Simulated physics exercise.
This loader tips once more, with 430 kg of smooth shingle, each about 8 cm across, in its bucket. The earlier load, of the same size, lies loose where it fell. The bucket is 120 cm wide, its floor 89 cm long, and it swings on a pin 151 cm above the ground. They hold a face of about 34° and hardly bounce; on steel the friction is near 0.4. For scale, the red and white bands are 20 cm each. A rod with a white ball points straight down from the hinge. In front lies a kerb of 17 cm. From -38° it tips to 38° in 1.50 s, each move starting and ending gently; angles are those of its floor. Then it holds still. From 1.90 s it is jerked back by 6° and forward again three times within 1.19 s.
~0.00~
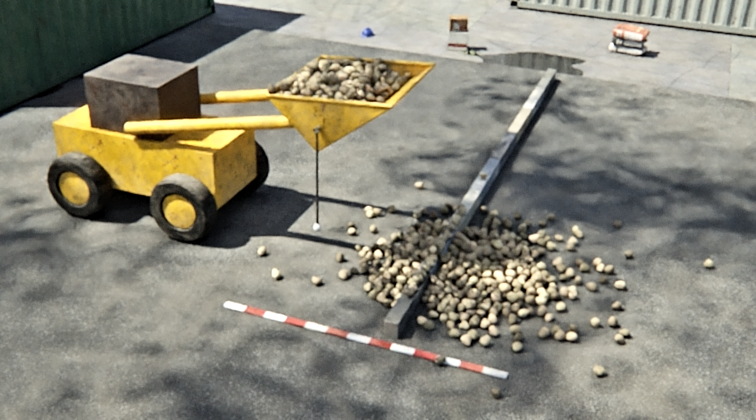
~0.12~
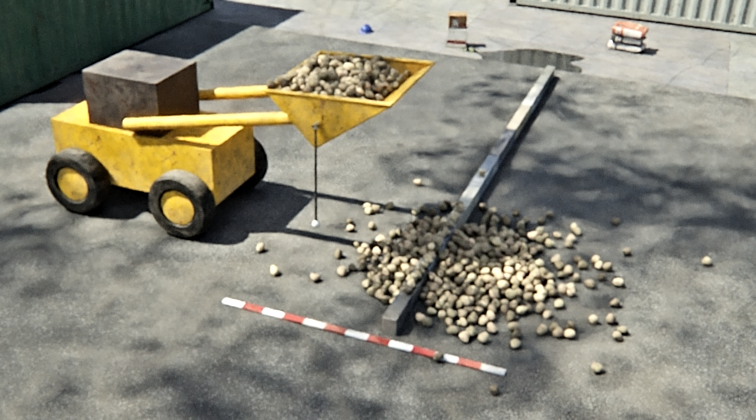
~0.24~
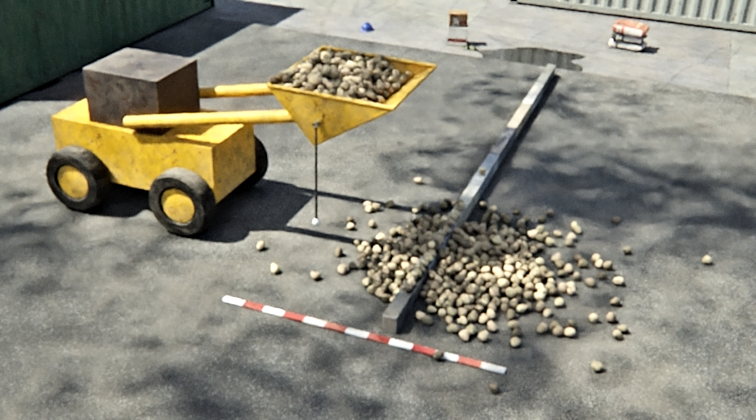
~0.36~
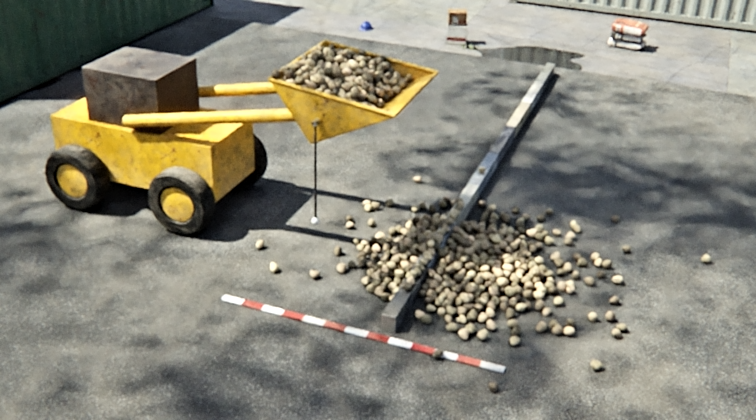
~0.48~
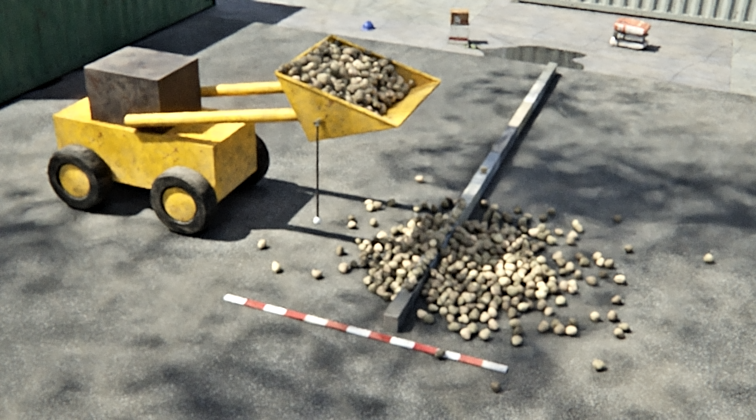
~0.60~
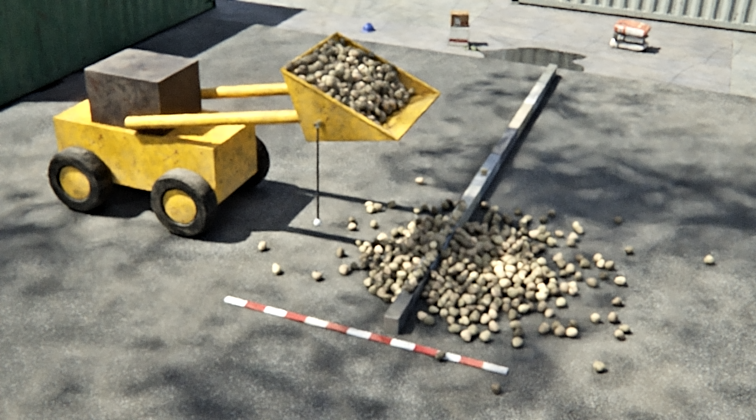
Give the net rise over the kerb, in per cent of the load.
Some 53 per cent is added.
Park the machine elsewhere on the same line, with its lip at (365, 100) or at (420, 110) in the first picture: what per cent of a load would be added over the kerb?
Near 15 per cent from the first place, 90 from the second.
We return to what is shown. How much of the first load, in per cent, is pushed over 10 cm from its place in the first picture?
Roughly 15 per cent of them.
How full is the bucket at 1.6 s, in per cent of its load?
About 35 per cent.
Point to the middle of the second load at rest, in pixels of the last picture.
Their middle is at about (448, 249).
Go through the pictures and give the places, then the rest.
Lip at (392, 107), floor tilted -38°, highest stones at (352, 68). The earlier load is highest near (430, 253), 23 cm above ground level, 32 % on this side of the kerb, 68 % over the kerb, in the first picture.
Lip at (392, 105), floor tilted -37°, highest stones at (347, 63); the stones move at 0.1 m/s on average, in the second picture.
Lip at (394, 109), floor tilted -33°, highest stones at (330, 60); the stones move at 0.2 m/s on average, in the third picture.
Lip at (395, 116), floor tilted -27°, highest stones at (324, 54); the stones move at 0.2 m/s on average, in the fourth picture.
The bucket is at -20°, its lip at (398, 126); the top of the load is at (328, 51); the stones move at 0.3 m/s on average, in the fifth picture.
Lip at (399, 140), floor tilted -11°, highest stones at (329, 49); the stones move at 0.3 m/s on average, in the sixth picture.
After 1.1 s the floor is at 26°; in per cent of one load, 99 in the bucket, 33 on this side of the kerb, 68 over the kerb; the foremost stones are at (631, 303).
After 1.6 s the floor is at 38°; in per cent of one load, 36 in the bucket, 92 on this side of the kerb, 73 over the kerb; the foremost stones are at (631, 303).
After 3.5 s the floor is at 38°; in per cent of one load, 0 in the bucket, 79 on this side of the kerb, 121 over the kerb; the foremost stones are at (631, 303).
After 6.2 s the floor is at 38°; in per cent of one load, 0 in the bucket, 79 on this side of the kerb, 121 over the kerb; the foremost stones are at (631, 303). Net gain over the kerb, 53.
